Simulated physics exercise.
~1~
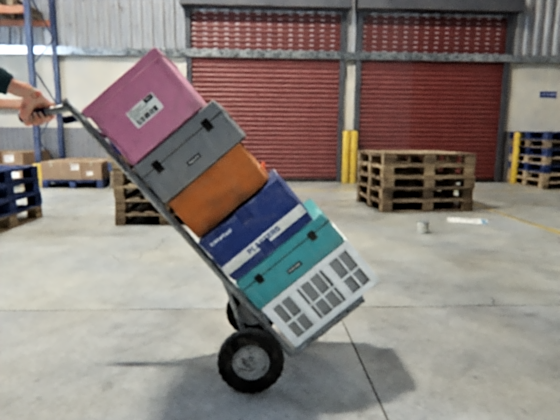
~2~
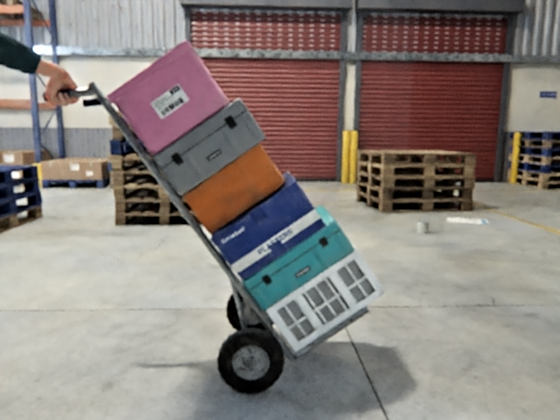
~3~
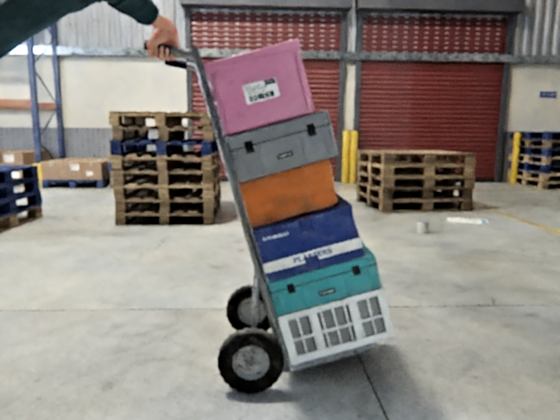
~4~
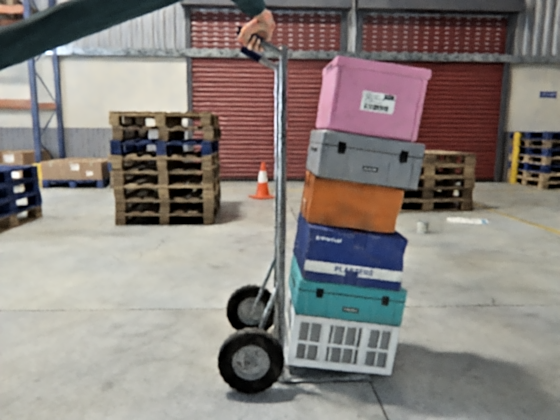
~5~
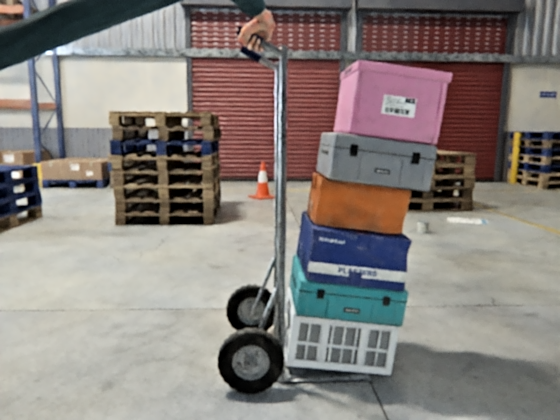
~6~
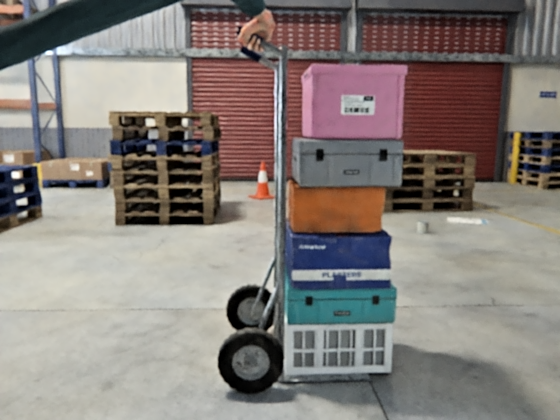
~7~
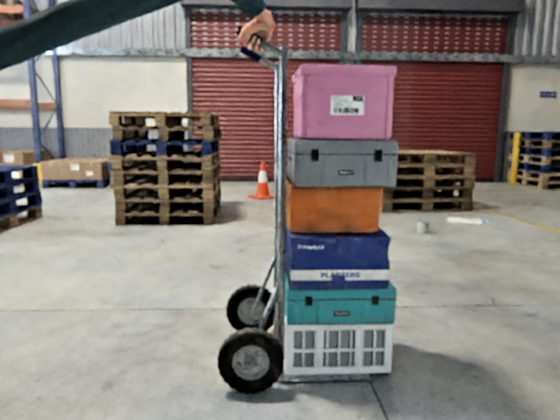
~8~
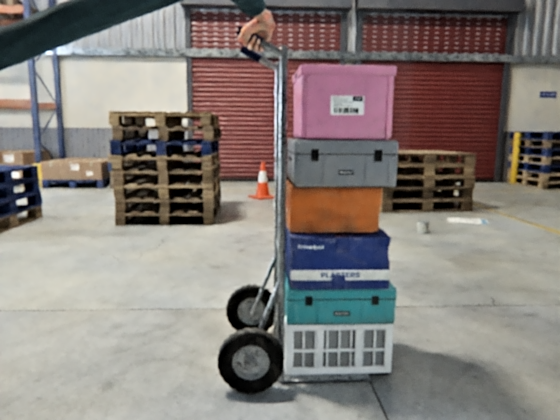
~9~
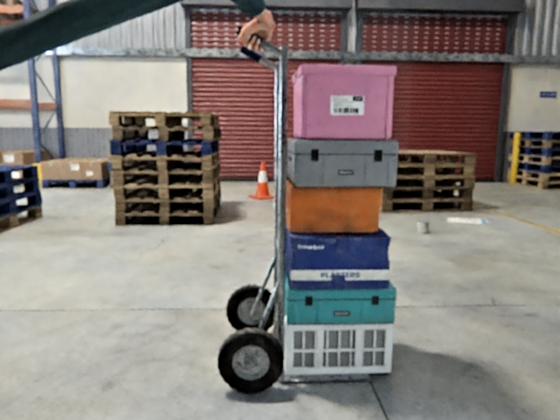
Hand truck carrying six stacked boxes swinging upright under a person's hand, the stack tipping right, rocking back and settling still.
